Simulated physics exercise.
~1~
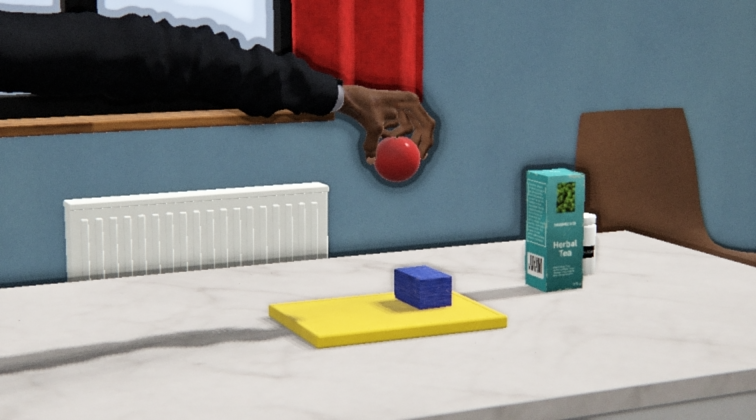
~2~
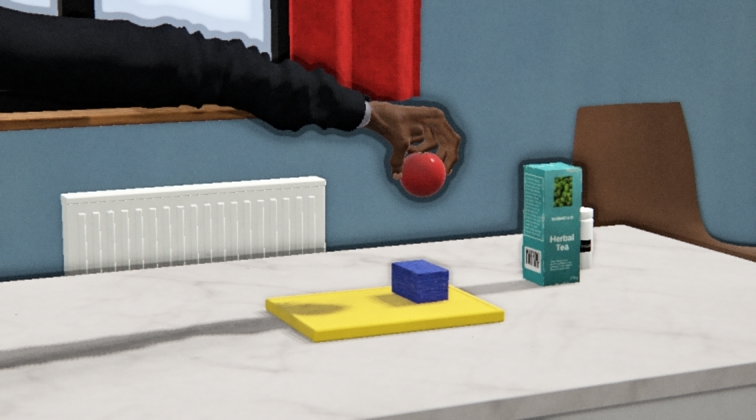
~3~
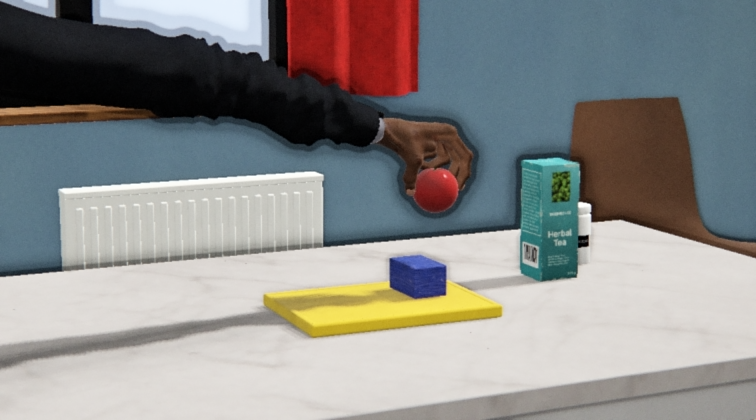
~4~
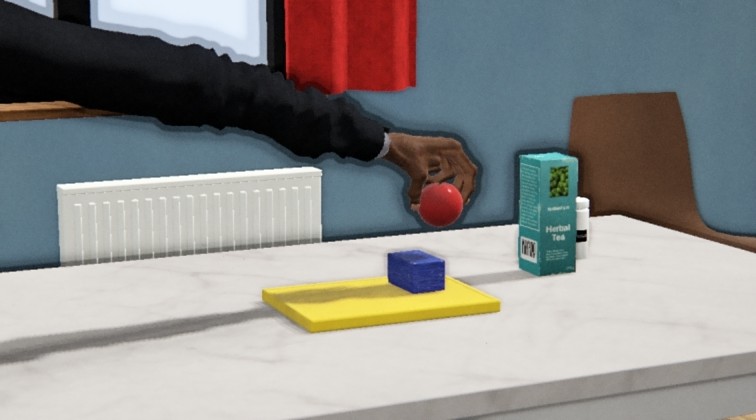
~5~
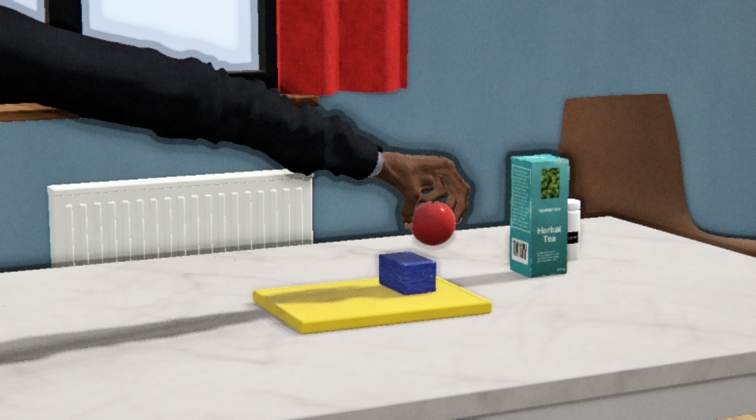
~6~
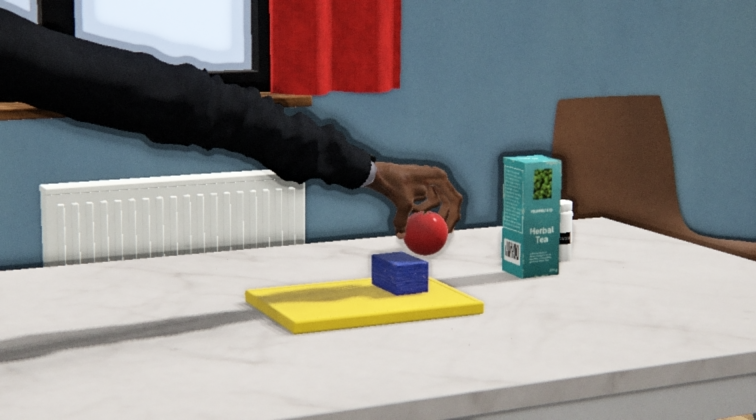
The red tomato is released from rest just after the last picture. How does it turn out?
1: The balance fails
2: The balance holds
The balance fails (1).
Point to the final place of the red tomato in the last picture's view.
I'd say around (472, 272) in the last view.
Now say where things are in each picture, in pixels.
The first picture shows coming down; red tomato (397, 159).
The second picture shows coming down; red tomato (423, 174); yellow tray (383, 310).
The third picture shows coming down; red tomato (435, 190).
The fourth picture shows coming down; red tomato (440, 204); yellow tray (379, 301).
The fifth picture shows coming down; red tomato (433, 223).
The sixth picture shows in place under the hand; red tomato (425, 233); yellow tray (363, 302).
Then, 0.30 s past the last view, red tomato now fallen.
Then, 0.50 s past the last view, things are still on the move.
Then, 1.00 s past the last view, nothing new.
Then, 2.20 s past the last view, red tomato resting near (472, 272).
Finally, fallen, red tomato; the other 4 still in place. Final places as the last picture's camera would see them, red tomato near (472, 272). The pile comes apart.
